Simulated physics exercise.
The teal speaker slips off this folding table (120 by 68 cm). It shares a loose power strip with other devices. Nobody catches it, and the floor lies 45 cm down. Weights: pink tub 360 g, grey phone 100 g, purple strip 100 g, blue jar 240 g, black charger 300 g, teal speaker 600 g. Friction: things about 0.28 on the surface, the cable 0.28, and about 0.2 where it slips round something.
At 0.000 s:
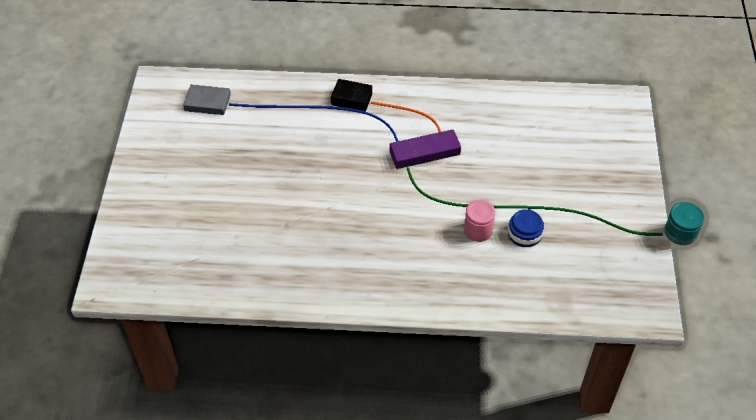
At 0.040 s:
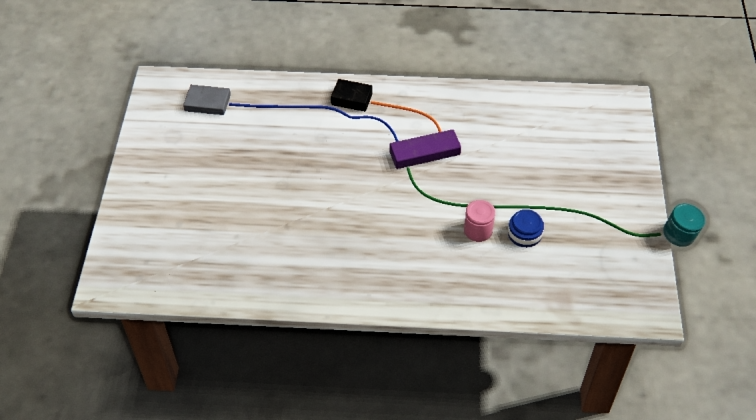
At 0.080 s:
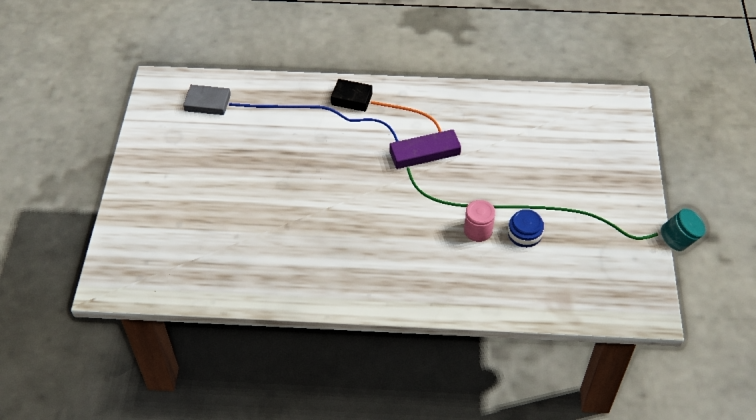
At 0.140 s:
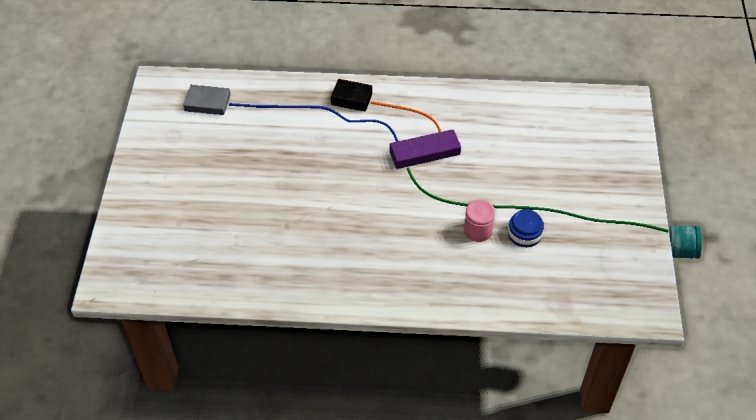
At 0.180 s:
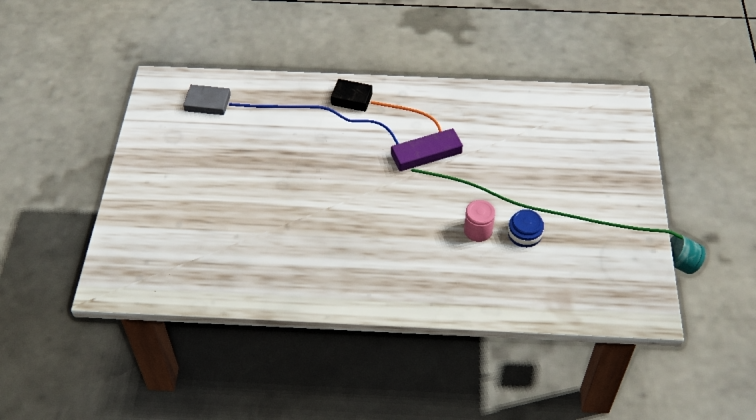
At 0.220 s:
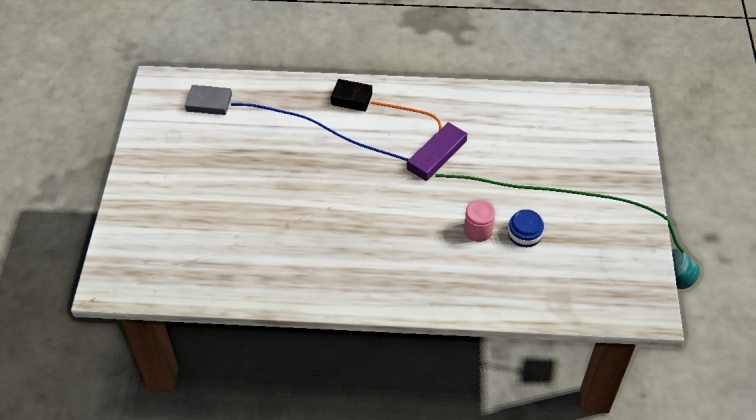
On a pale wood-grained table over a concrete floor, seen from above by a still camera, several small items are joined by thin cables. A grey block and a black block sit at upper left and centre, wired to a purple bar, with pink and blue tubs below and a teal cylinder at the right edge. The teal cylinder tilts outward and slips down over the edge, its green cable straightens, and the purple bar swivels and shifts rightward.
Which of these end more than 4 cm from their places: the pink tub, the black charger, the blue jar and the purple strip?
The pink tub keeps its place, the black charger gets shifted, the blue jar hardly stirs, the purple strip leaves its place.
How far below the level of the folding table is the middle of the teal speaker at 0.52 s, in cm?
About 40 cm.
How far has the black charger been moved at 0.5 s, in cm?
Some 20 cm.
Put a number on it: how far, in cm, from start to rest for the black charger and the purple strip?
About 36 cm, 46 cm.
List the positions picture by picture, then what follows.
The first picture shows pink tub (481, 211); black charger (352, 90); blue jar (527, 221); purple strip (425, 145); green cable runs through (415, 185) (573, 211) (631, 232).
The second picture shows teal speaker (687, 216); green cable runs through (415, 185) (630, 233).
The third picture shows teal speaker (683, 230); green cable runs through (415, 185) (628, 235).
The fourth picture shows teal speaker (685, 242); green cable runs through (417, 184) (637, 224).
The fifth picture shows teal speaker (684, 254); green cable runs through (655, 230).
The sixth picture shows pink tub (481, 211); black charger (352, 91); blue jar (527, 221); purple strip (438, 147); green cable runs through (516, 187) (569, 192) (622, 200).
After 0.5 s, the strip's end of the green cable at (591, 154); purple strip 31 cm off its start, black charger 20 cm off its start, grey phone 56 cm off its start.
After 0.8 s, the strip's end of the green cable at (661, 162); purple strip 46 cm off its start, black charger 36 cm off its start, grey phone 89 cm off its start.
After 1.1 s, the strip's end of the green cable at (659, 169); purple strip 47 cm off its start at (639, 155), black charger 37 cm off its start at (499, 151), grey phone 98 cm off its start at (637, 206).
After 1.4 s, the strip's end of the green cable at (659, 169); purple strip 47 cm off its start, black charger 37 cm off its start, grey phone 98 cm off its start.
After 2.6 s, the strip's end of the green cable at (659, 169); purple strip 47 cm off its start at (639, 155), black charger 37 cm off its start at (499, 151), blue jar 0 cm off its start at (528, 222), pink tub 0 cm off its start at (481, 211).
